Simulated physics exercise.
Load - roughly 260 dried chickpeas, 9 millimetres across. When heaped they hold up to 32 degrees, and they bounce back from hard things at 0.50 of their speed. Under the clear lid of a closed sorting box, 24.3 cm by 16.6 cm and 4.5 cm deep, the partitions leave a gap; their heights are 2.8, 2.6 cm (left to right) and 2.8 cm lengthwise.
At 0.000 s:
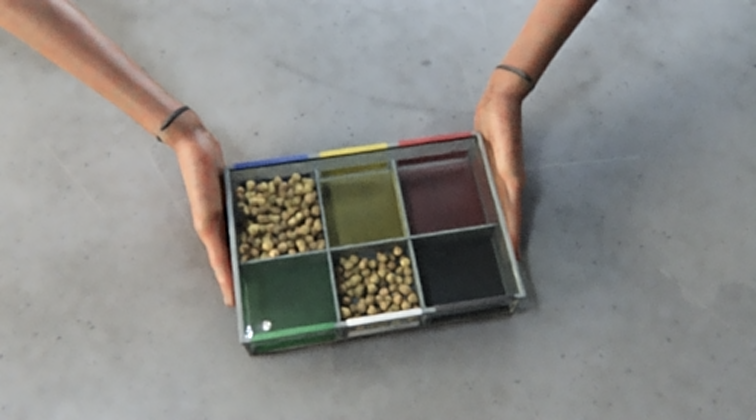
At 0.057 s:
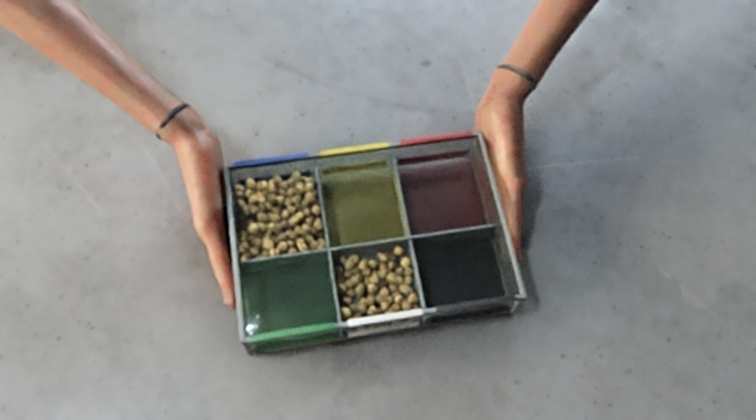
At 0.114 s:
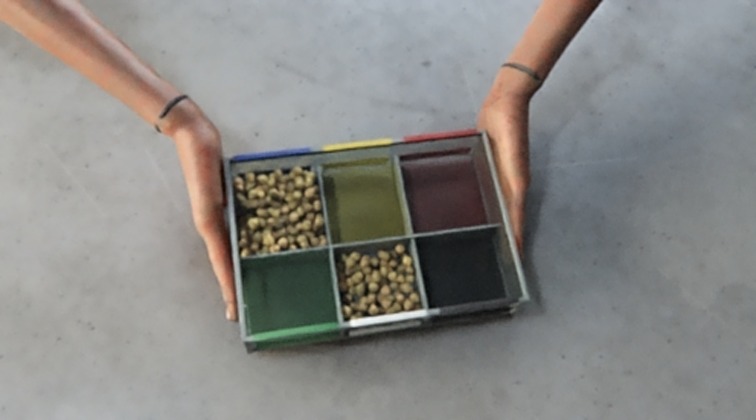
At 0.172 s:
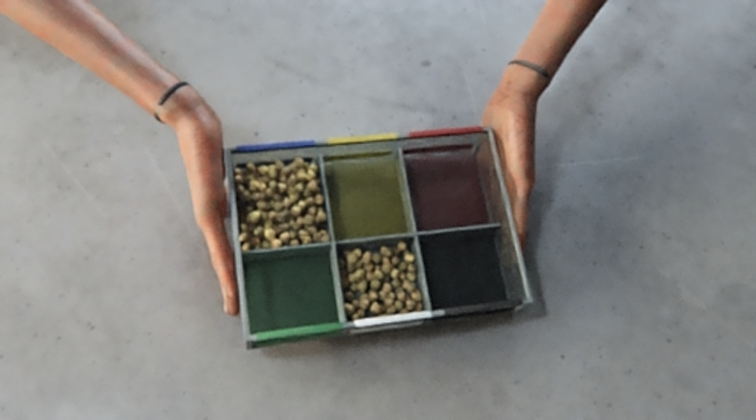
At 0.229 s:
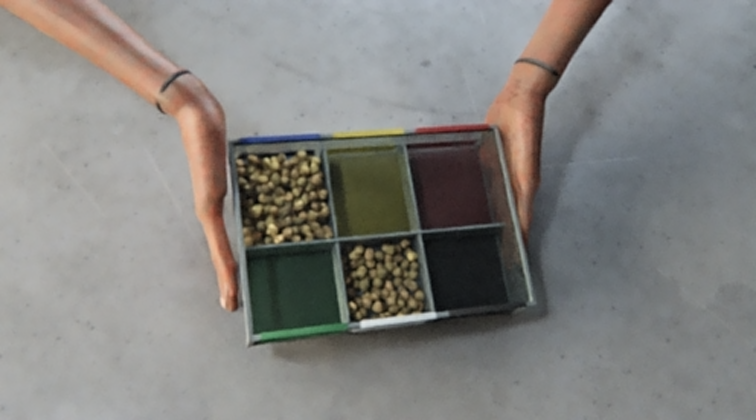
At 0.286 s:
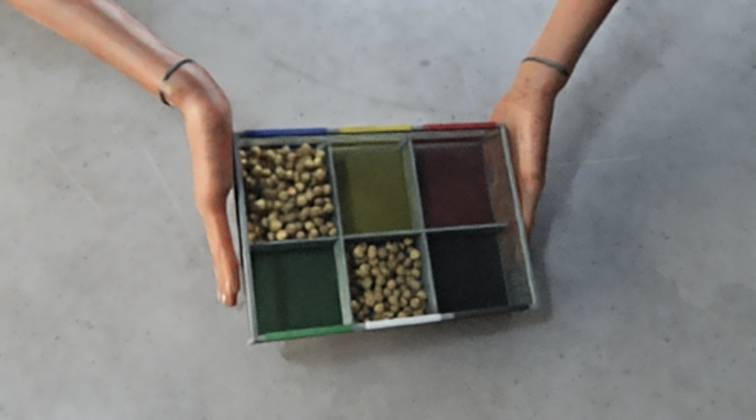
Two hands tilting a lidded box slightly toward its right front corner, chickpeas staying in the blue and white compartments.
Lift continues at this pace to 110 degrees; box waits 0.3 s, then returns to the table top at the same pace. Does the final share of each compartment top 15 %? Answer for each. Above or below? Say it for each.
Red: Below, blue: Above, green: Below, yellow: Below, white: Above, black: Above.
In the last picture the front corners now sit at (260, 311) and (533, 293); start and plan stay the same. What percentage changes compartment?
In that case about 55 percent.
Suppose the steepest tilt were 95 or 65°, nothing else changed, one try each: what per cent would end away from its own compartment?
Roughly 35 percent, then roughly 10 percent.
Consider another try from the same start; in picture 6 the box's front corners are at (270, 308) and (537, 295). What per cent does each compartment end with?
Final shares: Red 15%, blue 45%, green 0%, yellow 0%, white 10%, black 30%.
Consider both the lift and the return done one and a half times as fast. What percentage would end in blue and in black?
Result: Blue = 45 %; black = 25 %.
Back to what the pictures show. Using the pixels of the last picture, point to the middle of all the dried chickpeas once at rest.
After settling, the middle sits near (381, 293).
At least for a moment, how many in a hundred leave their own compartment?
Estimate: Near 40 %.
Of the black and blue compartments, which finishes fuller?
The blue compartment.
Then, at 1.65 s, tilt 110 degrees; blue 40 %, white 30 %, black 25 %.
After 2.56 s, tilt 55 degrees; blue 40 %, white 30 %, black 30 %.
After 3.46 s, tilt 0 degrees; blue 40 %, white 30 %, black 30 %.
At rest (3.8 s), red 0 %, blue 40 %, green 0 %, yellow 0 %, white 30 %, black 30 %.
